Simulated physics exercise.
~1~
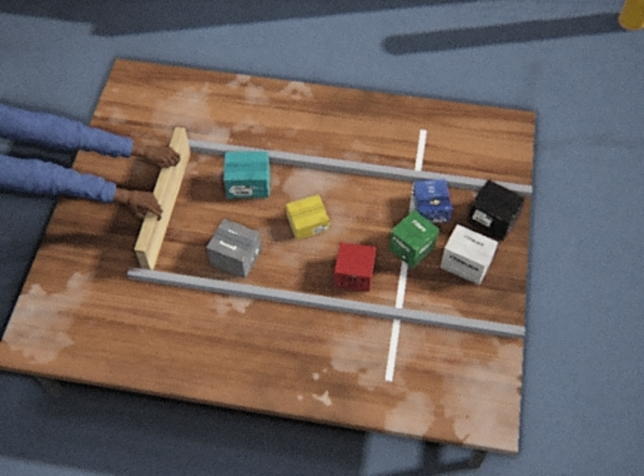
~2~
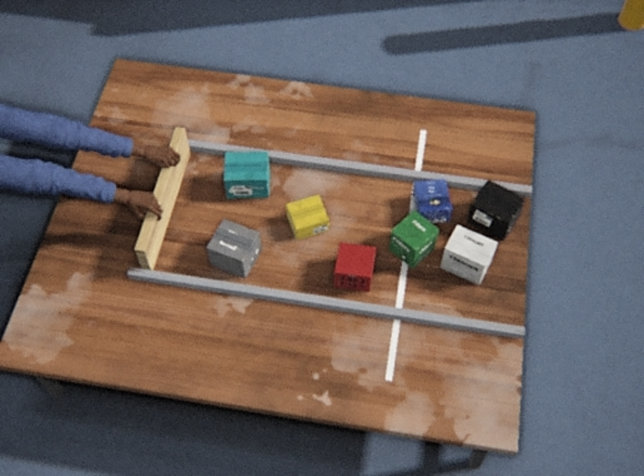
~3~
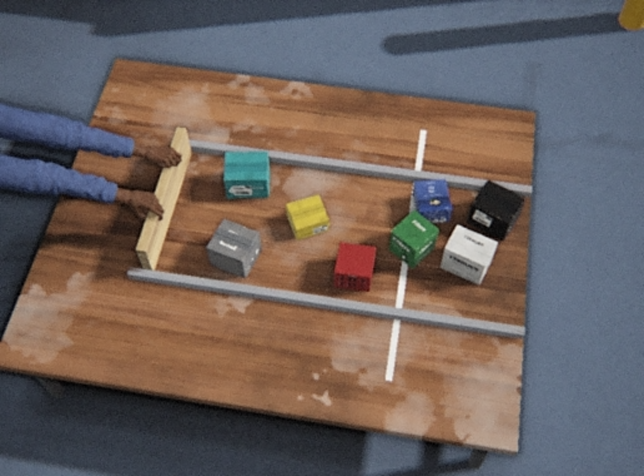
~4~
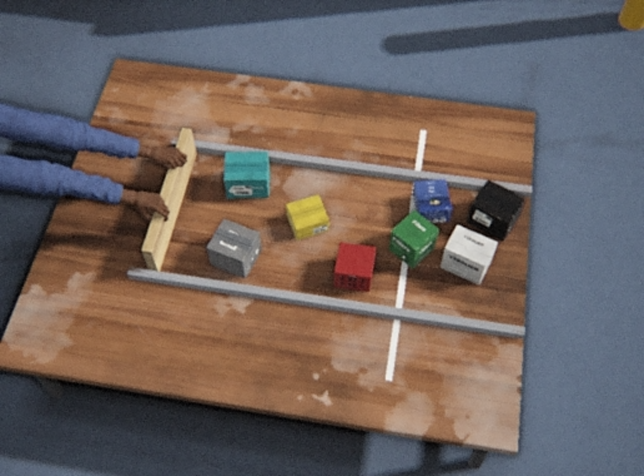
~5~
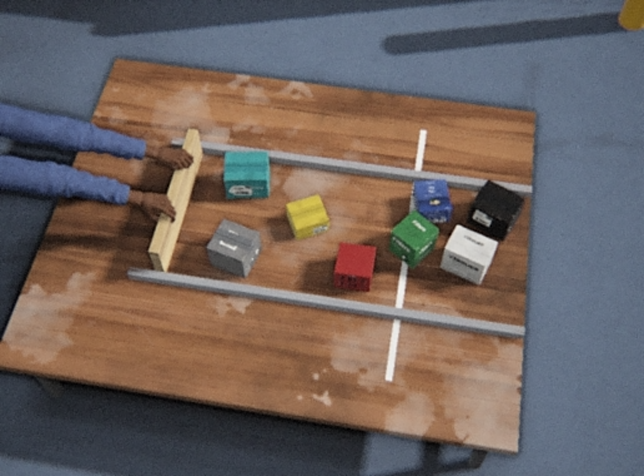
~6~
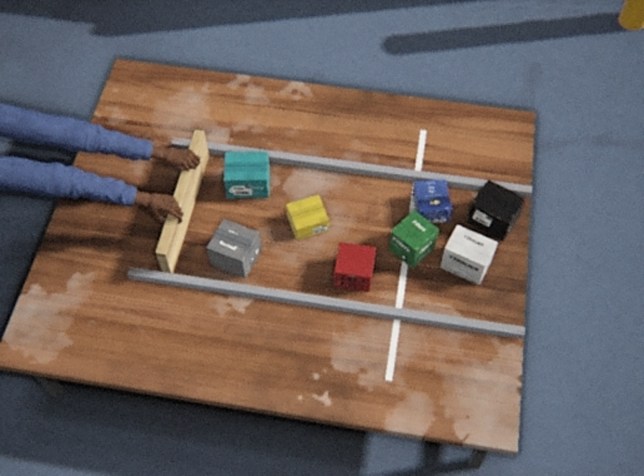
A wooden plank, pushed by two hands, slides slightly right toward the still, scattered boxes.
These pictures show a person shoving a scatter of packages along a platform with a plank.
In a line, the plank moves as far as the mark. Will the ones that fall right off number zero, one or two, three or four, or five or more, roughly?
They will number zero.
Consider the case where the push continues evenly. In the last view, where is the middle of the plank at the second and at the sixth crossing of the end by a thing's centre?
Earlier crossing: About (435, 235); later crossing: About (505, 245).
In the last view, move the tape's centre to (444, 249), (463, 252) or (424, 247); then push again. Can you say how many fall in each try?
Those tries give 2, 2 and 0.
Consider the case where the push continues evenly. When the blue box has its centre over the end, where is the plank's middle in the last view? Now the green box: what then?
Near (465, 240), then near (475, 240).
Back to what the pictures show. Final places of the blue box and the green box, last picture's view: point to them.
In the last picture the first middle sits at (472, 209) and the other at (463, 242).
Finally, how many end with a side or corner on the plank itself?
The figure is 3.
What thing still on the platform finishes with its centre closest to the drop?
The black parcel is the one.
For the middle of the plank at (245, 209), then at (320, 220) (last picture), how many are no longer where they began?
I make it 2 at the first spot and 4 at the other.
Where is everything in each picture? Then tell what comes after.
In the first frame, black parcel (496, 211); white box (468, 255); blue box (432, 202); plank (164, 198); tape (408, 244).
In the second frame, white box (468, 255); plank (164, 198).
In the third frame, blue box (432, 202); red crate (355, 267).
In the fourth frame, black parcel (496, 211); yellow parcel (308, 218).
In the fifth frame, white box (468, 255); grey parcel (235, 249).
In the sixth frame, black parcel (496, 211); white box (468, 255); blue box (432, 202); plank (184, 201); tape (408, 244).
Soon after, none off yet; black parcel at rest near (496, 211); white box at rest near (468, 255); blue box at rest near (432, 202).
In the end, the number that fall off is zero.
